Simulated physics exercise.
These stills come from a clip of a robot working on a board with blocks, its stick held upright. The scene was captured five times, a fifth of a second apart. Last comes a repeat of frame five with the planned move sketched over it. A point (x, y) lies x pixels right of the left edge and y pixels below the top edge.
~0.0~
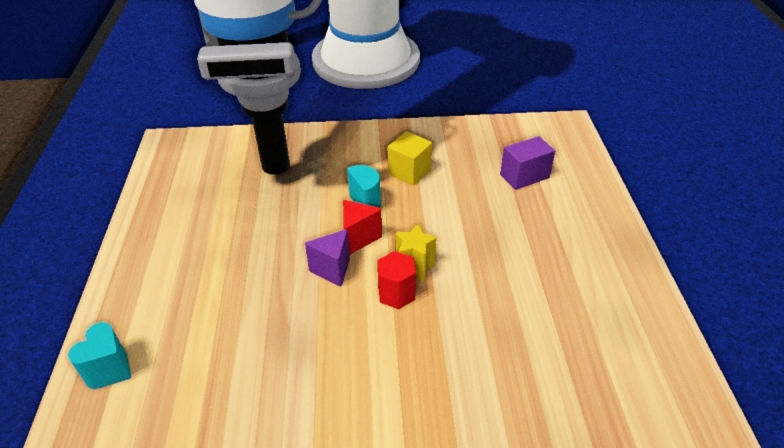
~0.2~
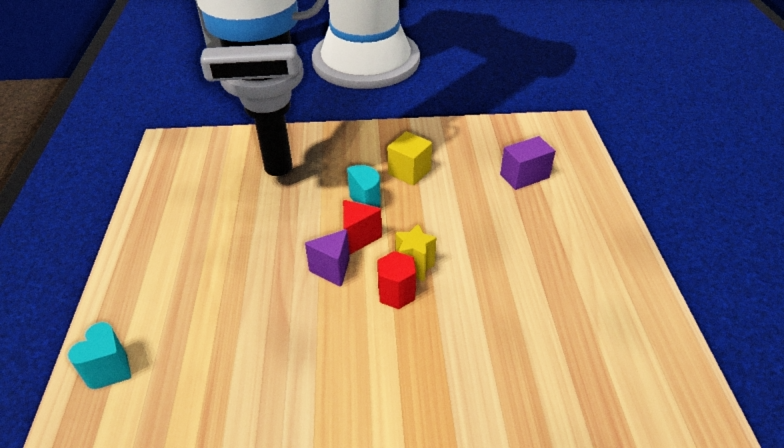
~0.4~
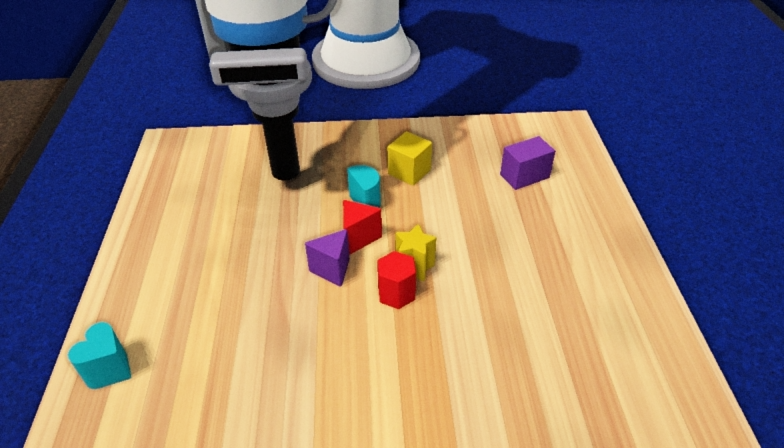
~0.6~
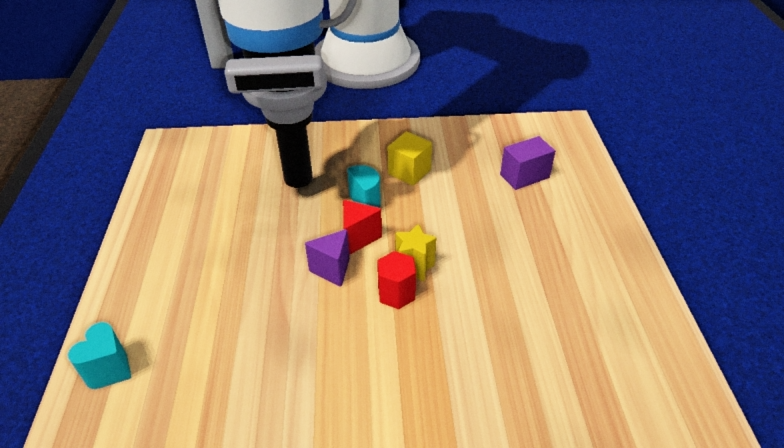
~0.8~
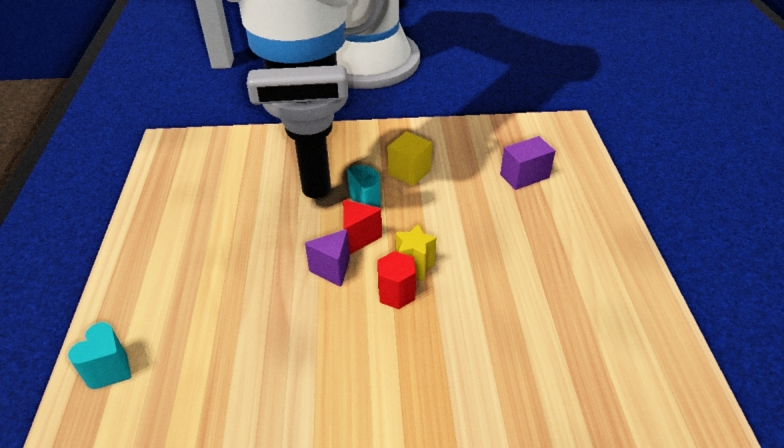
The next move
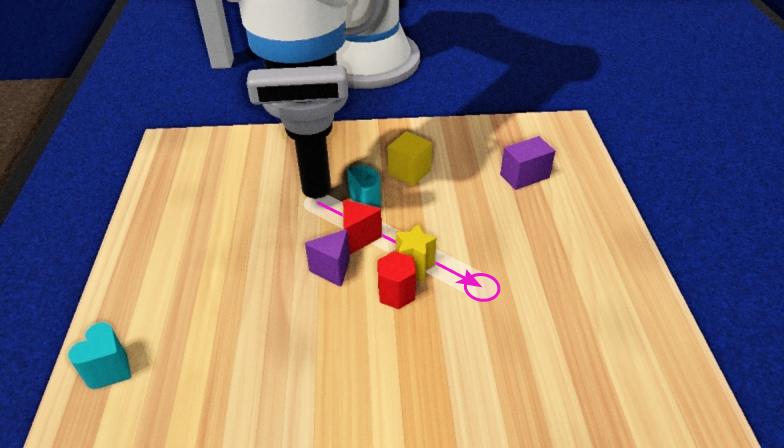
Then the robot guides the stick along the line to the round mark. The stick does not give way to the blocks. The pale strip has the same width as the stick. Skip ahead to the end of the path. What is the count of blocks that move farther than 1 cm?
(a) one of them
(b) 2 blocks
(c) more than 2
I choose b.
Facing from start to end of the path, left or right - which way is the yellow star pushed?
It goes right.
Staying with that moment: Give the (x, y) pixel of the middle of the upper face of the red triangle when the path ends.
So, by the moment the path ends, you'll find the top centre of the red triangle at (367, 226).
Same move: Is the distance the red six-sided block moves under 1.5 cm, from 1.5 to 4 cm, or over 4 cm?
Distance: Less than 1.5 cm.
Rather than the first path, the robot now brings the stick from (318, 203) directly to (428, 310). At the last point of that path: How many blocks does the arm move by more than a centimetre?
The number is three or more.
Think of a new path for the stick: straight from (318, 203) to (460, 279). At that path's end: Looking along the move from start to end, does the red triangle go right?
I expect so.
Drawn move, straight from (318, 203) to (482, 287).
The first path, step by step. One third of the way, stick at (368, 215); red triangle at (362, 220).
Two thirds of the way, stick at (424, 243); red triangle at (367, 226), turned 15° clockwise; red six-sided block at (398, 269), turned 15° clockwise; yellow star at (428, 252), turned 25° clockwise.
At the end, stick at (484, 274); red triangle at (367, 226), turned 15° clockwise; turquoise half-round block still; red six-sided block at (398, 270), turned 20° clockwise; yellow star at (440, 264), turned 75° clockwise.
